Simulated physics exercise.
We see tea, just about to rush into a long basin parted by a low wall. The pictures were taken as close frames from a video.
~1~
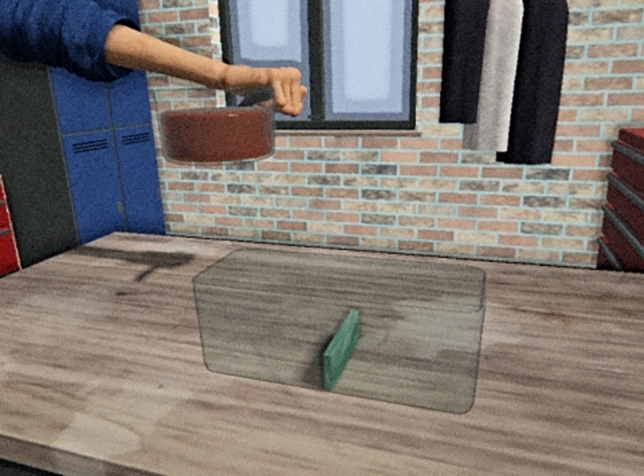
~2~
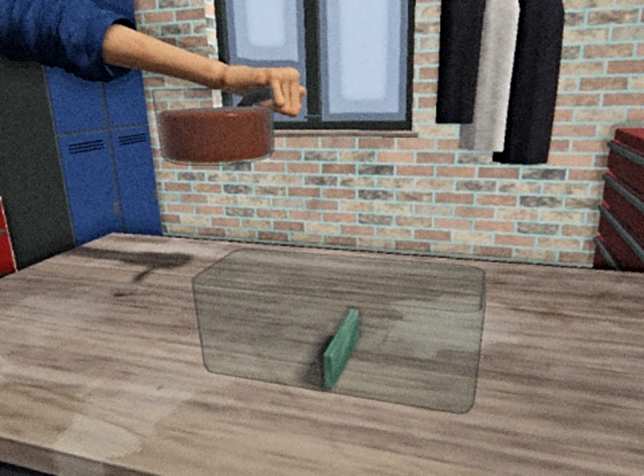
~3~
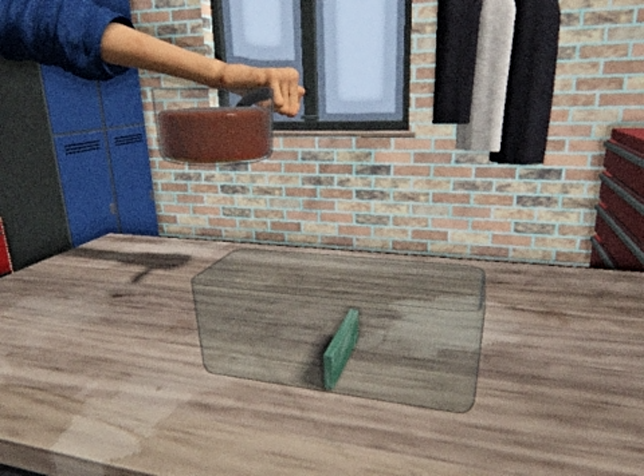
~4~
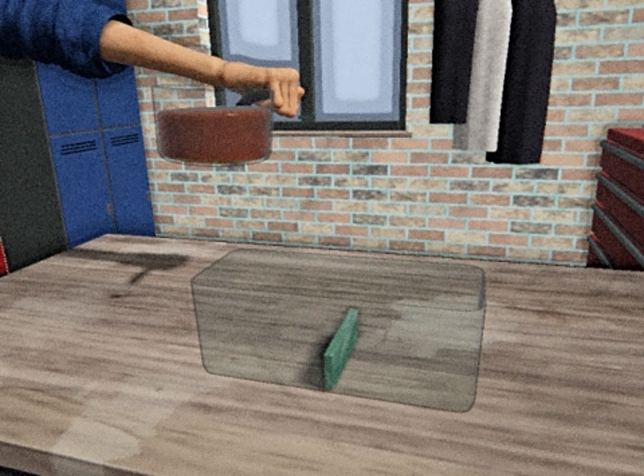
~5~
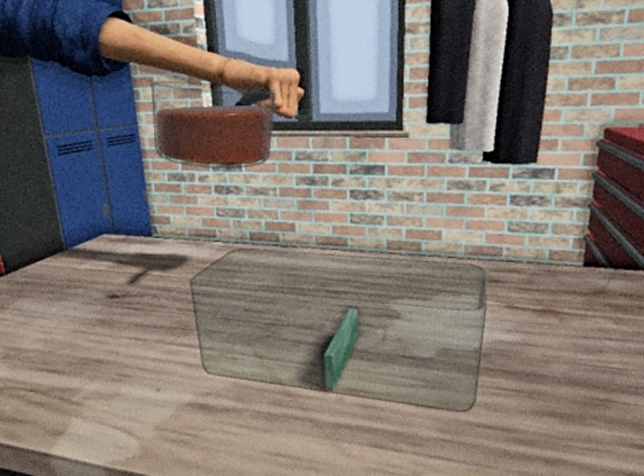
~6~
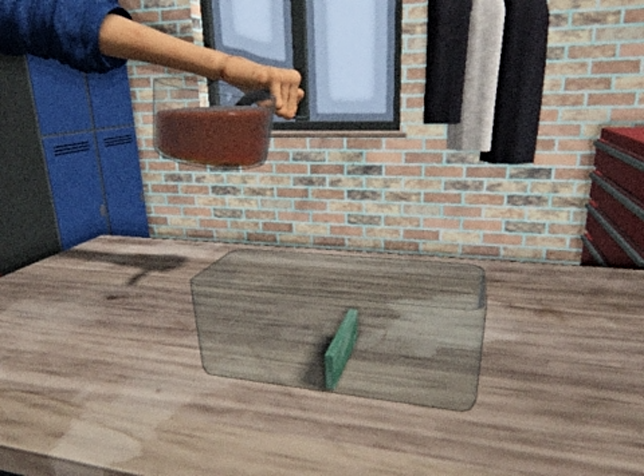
Arm in a blue sleeve holding a clear container of red-brown tea above a long basin with a low green wall, slowly tilting it.
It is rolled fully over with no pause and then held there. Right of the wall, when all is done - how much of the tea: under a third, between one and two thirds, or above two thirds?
I predict a middling amount ends up right of the wall, one third up to two thirds.
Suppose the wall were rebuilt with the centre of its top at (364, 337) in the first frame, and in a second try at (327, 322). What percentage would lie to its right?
The first placement leaves close to 10 per cent, the second close to 65 per cent.
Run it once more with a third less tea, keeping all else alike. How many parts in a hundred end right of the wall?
It should come out close to 15 per cent.
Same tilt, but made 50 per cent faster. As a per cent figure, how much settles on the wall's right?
Around 35 percent.
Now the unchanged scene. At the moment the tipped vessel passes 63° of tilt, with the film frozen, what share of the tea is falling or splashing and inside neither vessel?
I'd put it at roughly 25 percent of it.
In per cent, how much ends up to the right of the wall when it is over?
Some 45 per cent.
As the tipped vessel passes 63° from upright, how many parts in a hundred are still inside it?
Remaining share, estimated: 70 %.
A moment on, the tilt is 63° and 70 per cent is still to pour, 4 is left of the wall and 0 right of it.
Next, the tilt is 99° and 14 per cent is still to pour, 25 is left of the wall and 45 right of it.
Then the tilt is 109° and 0 per cent is still to pour, 52 is left of the wall and 45 right of it.
Later the tilt is 109° and 0 per cent is still to pour, 53 is left of the wall and 46 right of it.
In the end 53 per cent lies left of the wall, 46 right of it and 1 outside.
